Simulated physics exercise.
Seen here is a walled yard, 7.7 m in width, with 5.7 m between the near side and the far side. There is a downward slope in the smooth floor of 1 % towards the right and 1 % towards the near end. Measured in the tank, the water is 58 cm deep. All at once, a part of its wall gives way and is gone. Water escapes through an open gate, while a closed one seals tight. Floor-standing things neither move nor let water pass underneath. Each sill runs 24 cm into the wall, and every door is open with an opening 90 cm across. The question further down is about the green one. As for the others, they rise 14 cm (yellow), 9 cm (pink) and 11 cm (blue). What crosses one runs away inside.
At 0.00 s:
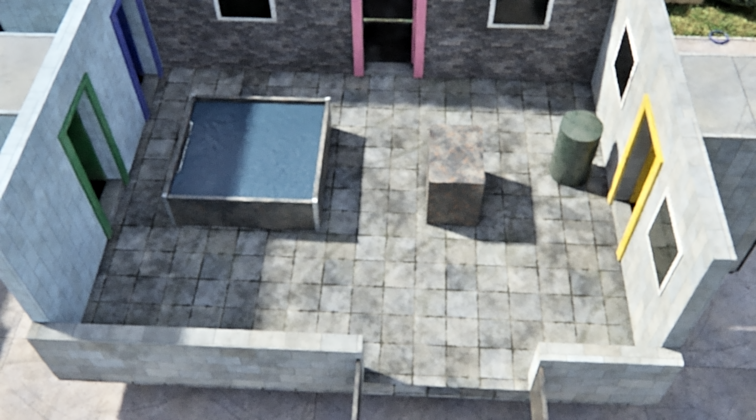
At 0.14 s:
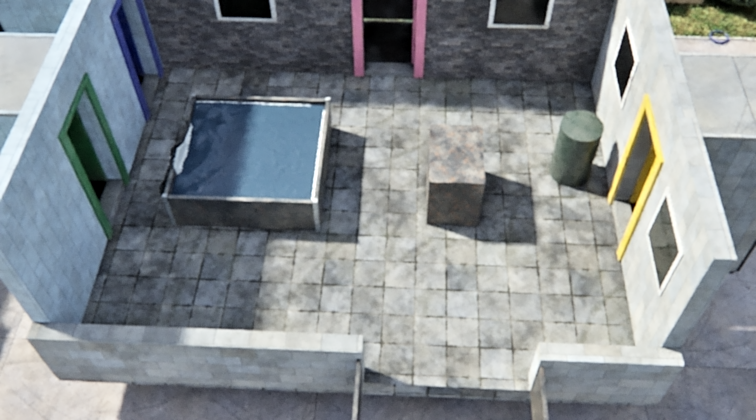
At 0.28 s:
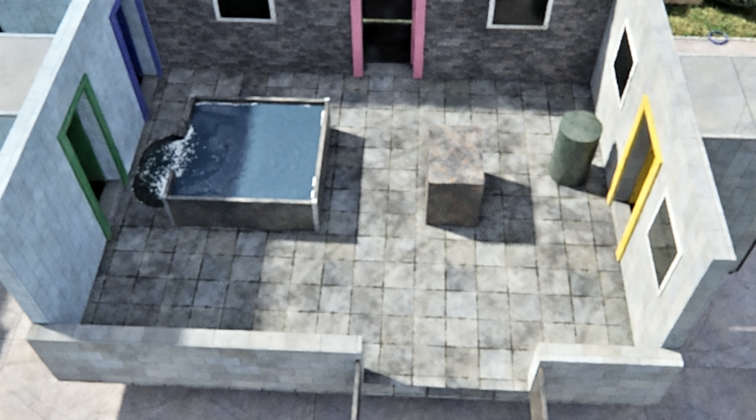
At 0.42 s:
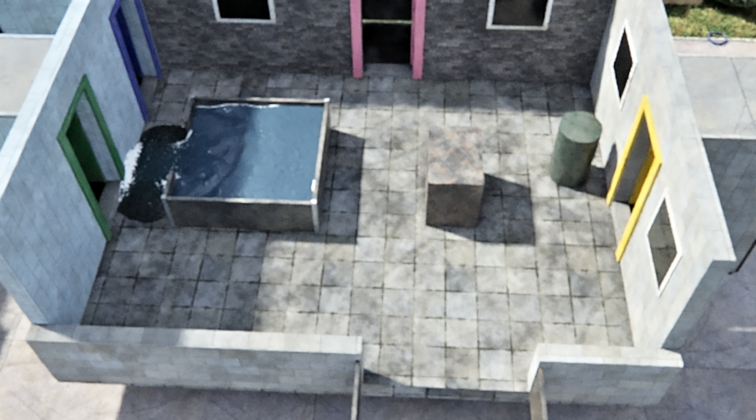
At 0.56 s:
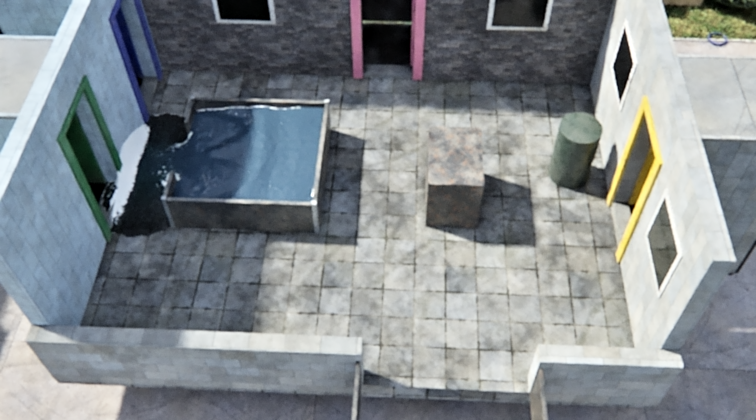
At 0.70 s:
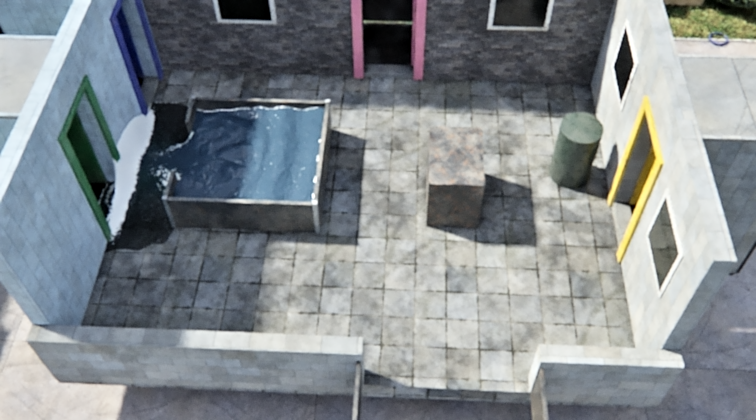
Water in the raised rectangular tank begins still, then pours out through a gap on its left side, spreading dark and foam-edged across the paved floor of the walled yard and reaching the green-framed door in the left wall.
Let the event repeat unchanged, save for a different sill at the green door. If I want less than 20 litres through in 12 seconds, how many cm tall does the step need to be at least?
You would need about 27 cm.
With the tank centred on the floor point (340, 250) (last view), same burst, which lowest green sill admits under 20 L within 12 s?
Near 21 cm.
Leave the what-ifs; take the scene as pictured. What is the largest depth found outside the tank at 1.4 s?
Up to some 43 centimetres, I'd say.
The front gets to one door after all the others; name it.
Final door: Yellow.
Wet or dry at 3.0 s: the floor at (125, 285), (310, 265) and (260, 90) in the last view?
In the order asked: Soaked, untouched, soaked.
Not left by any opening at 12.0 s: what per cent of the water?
Close to 90 per cent is still present.
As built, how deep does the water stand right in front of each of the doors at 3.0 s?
Centimetres: Yellow = 0, green = 20, pink = 3, blue = 13.
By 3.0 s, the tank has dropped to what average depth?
It averages roughly 31 centimetres.
After 1.4 s water covers 15 % of the floor, deepest (43 cm) near (142, 173); 27 cm at the green door, 21 litres in over its 17 cm sill.
After 3.0 s water covers 35 % of the floor, deepest (28 cm) near (142, 173); 20 cm at the green door, 75 litres in over its 17 cm sill.
After 12.0 s water covers 95 % of the floor, deepest (12 cm) near (605, 379); 6 cm at the green door, 88 litres in over its 17 cm sill.
At the green door as built, the water arrived by 0.6 s and peaked near 29 cm at 0.7 s.
Run again over the same 12 s with other heights there, 31 litres in over 24.5 cm, 5 litres over 33 cm. The limit of 20 litres is kept from about 27 cm up.
